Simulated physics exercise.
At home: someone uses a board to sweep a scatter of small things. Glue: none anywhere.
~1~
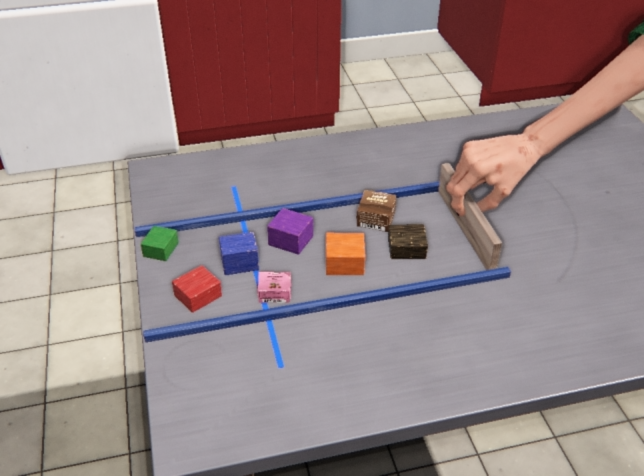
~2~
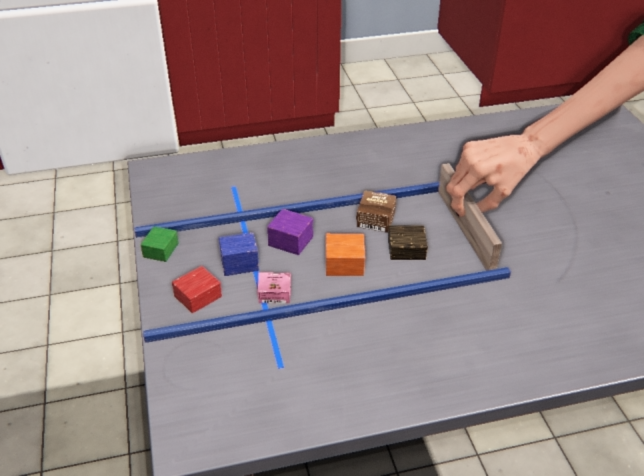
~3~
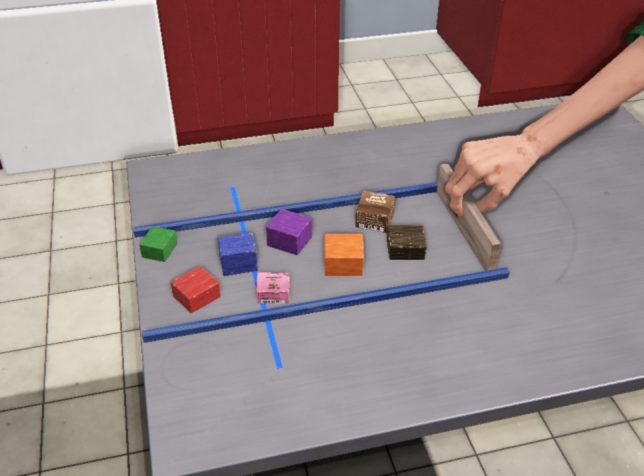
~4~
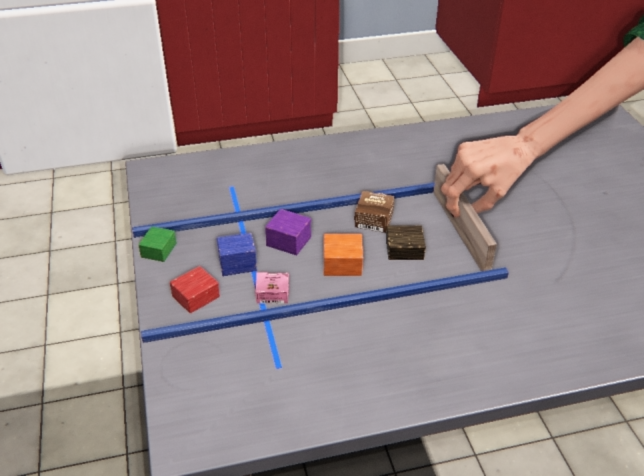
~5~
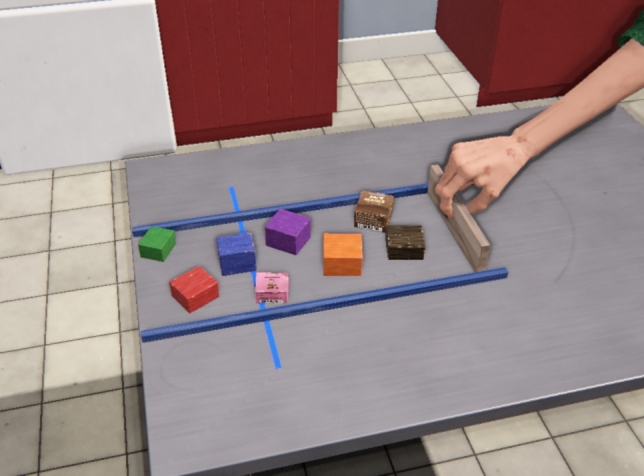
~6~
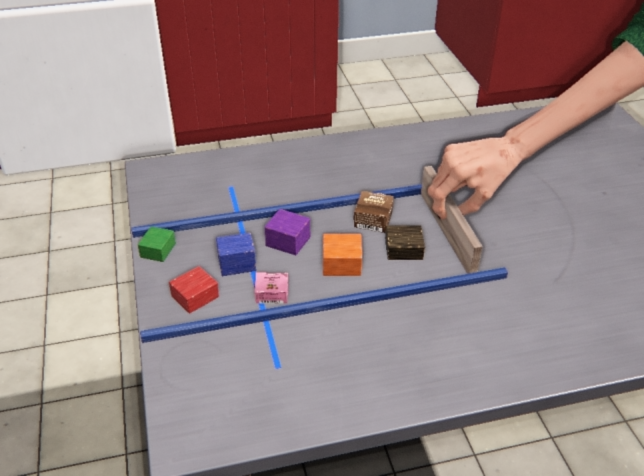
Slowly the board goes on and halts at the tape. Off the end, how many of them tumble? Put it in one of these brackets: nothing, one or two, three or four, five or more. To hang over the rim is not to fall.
Bracket: Nothing.
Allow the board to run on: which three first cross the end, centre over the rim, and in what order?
In order: The red block, then the green block, then the pink box.
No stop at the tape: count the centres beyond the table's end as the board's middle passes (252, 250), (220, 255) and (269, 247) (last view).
Respectively, 0, 3 and 0.
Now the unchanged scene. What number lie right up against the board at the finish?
It ends up touching 2.
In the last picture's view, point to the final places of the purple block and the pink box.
The purple block stops around (186, 243); the pink box around (168, 312).
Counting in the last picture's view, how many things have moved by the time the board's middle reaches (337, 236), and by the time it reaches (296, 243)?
In order, the tallies are 5 and 6.
A little later, none off yet; green block at rest near (157, 244); red block at rest near (194, 290); blue block at rest near (236, 254).
Next, none off yet; green block at rest near (157, 244); red block shifted a little near (181, 288); blue block shifted about its own width near (190, 258).
When it is over, the number that fall off is zero.
